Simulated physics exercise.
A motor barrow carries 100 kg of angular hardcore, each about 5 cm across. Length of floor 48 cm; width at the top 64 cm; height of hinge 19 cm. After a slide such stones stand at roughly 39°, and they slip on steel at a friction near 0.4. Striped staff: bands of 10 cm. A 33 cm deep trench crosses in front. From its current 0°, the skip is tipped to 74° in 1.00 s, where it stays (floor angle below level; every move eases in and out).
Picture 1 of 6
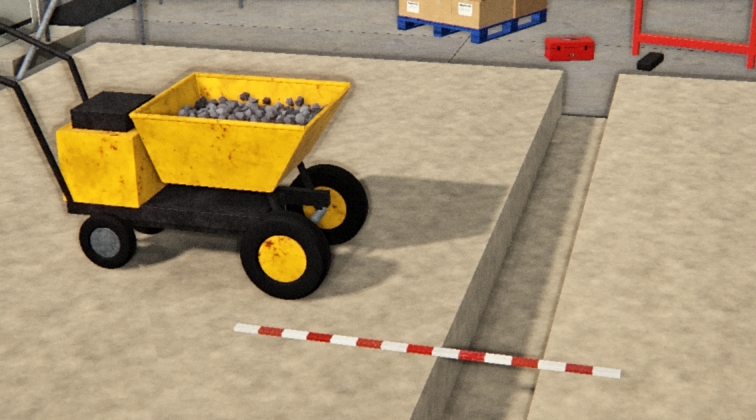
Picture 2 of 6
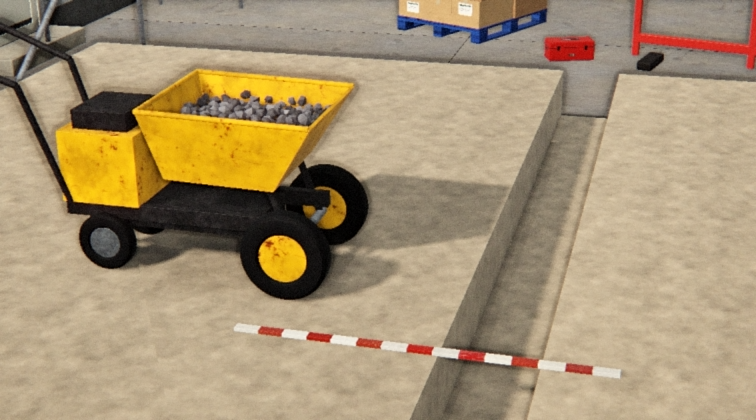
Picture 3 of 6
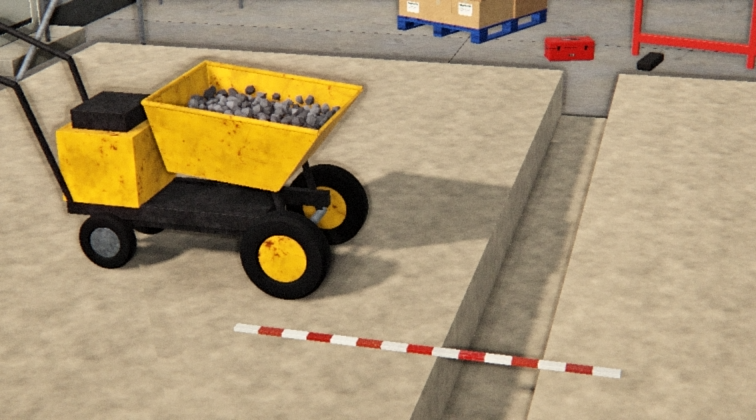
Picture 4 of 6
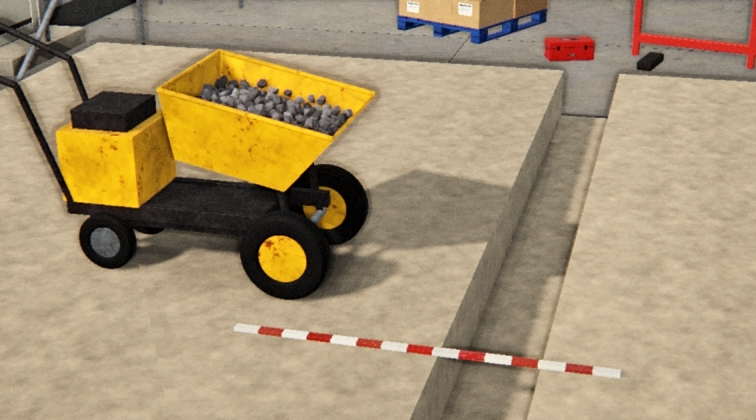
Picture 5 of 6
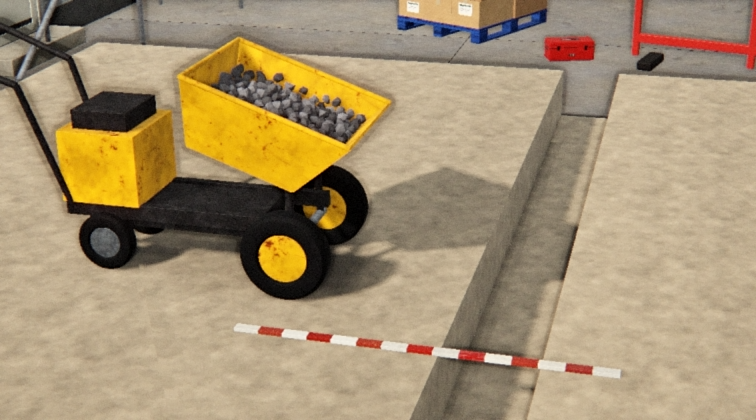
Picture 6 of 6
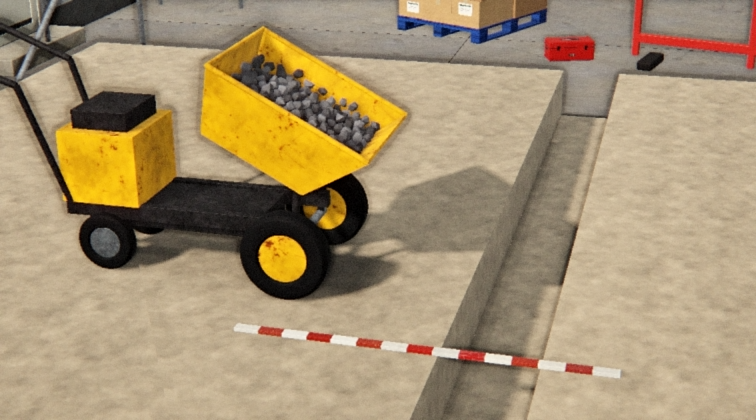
A yellow motor barrow loaded with grey stones stands at the left of a pale, dusty floor, seen from above and to the side by a still camera. A trench crosses to its right, with a red-and-white striped staff lying across it, and boxes on a blue pallet behind. The skip tilts forward to the right, slowly then faster, its rear rising while the wheels stay put.
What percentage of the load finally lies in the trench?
About 58 per cent.
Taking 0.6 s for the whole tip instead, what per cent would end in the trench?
I'd put it at roughly 75 per cent.
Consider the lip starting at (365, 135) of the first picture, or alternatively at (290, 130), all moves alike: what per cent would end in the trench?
That gives roughly 60 per cent and roughly 45 per cent.
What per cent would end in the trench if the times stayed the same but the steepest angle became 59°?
About 10 per cent would end up in the trench.
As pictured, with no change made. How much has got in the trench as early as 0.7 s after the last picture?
About 10 per cent by then.
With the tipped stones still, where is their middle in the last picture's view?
The stones end up centred near (507, 347).
Then, 0.3 s after the last picture the floor is at 62°, 100 % in the skip; the foremost stones are at (413, 207).
Then, 0.7 s after the last picture the floor is at 74°, 84 % in the skip, 4 % short of the trench, 12 % in the trench; the foremost stones are at (512, 318).
Then, 1.0 s after the last picture the floor is at 74°, 53 % in the skip, 8 % short of the trench, 39 % in the trench; the foremost stones are at (552, 351).
Then, 3.0 s after the last picture the floor is at 74°, 31 % in the skip, 11 % short of the trench, 58 % in the trench; the foremost stones are at (550, 354).
